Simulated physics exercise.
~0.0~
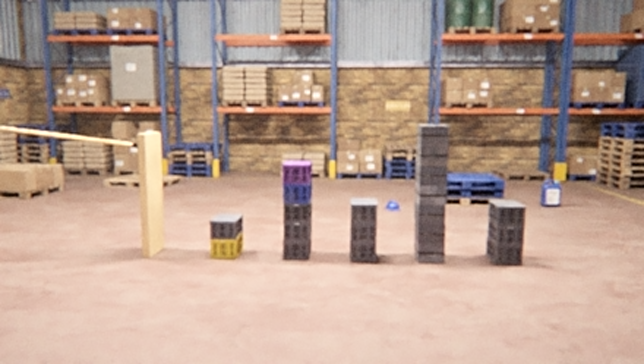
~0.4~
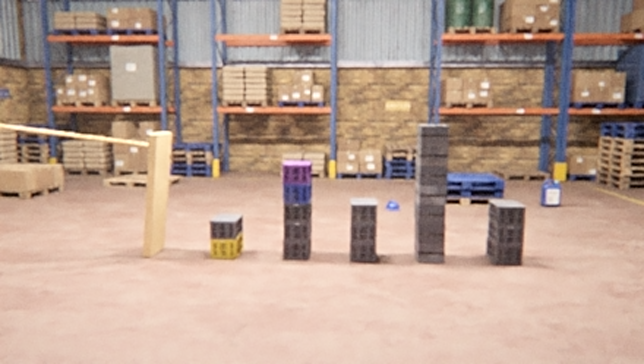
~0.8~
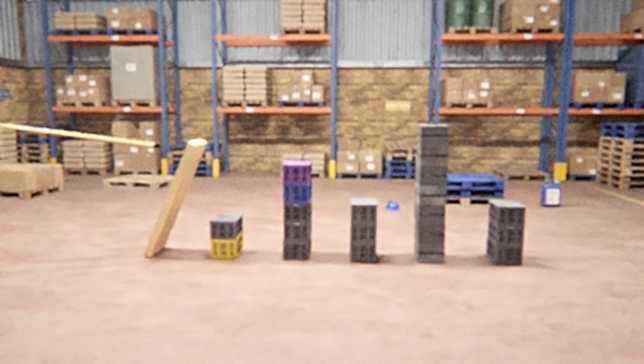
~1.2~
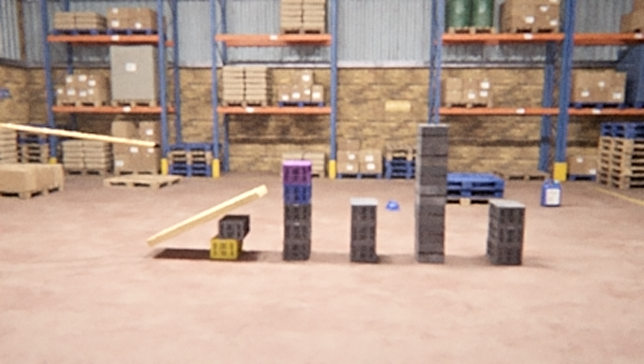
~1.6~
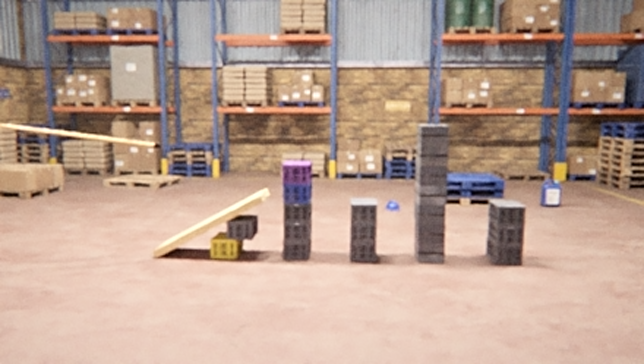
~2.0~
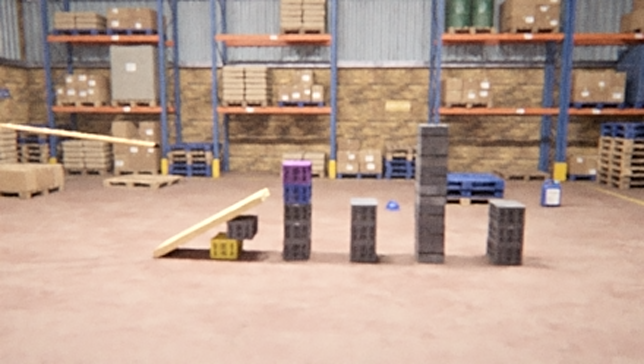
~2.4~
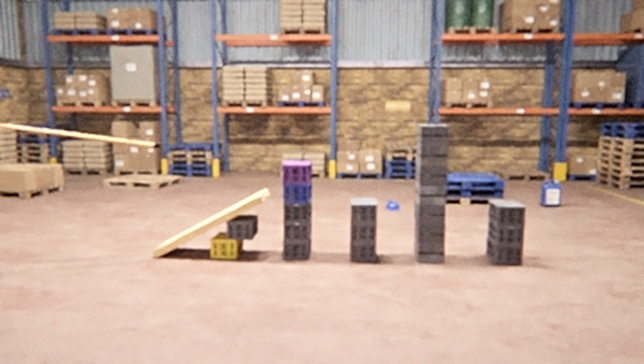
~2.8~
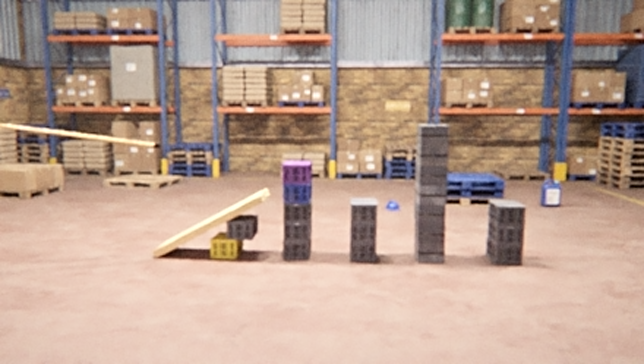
On a warehouse floor, five separate stacks of mostly dark closed crates stand in a row, with a tall wooden board upright at the left end and a pale pole reaching in behind it. The pole nudges right and the board begins to lean toward the stacks. It topples onto the first, shortest stack, shoving the dark crate on top to the right while the yellow one beneath stays put. The board settles on a slant, its raised end beside the second stack. That stack, with its purple and blue crates, stays standing, as do the others.
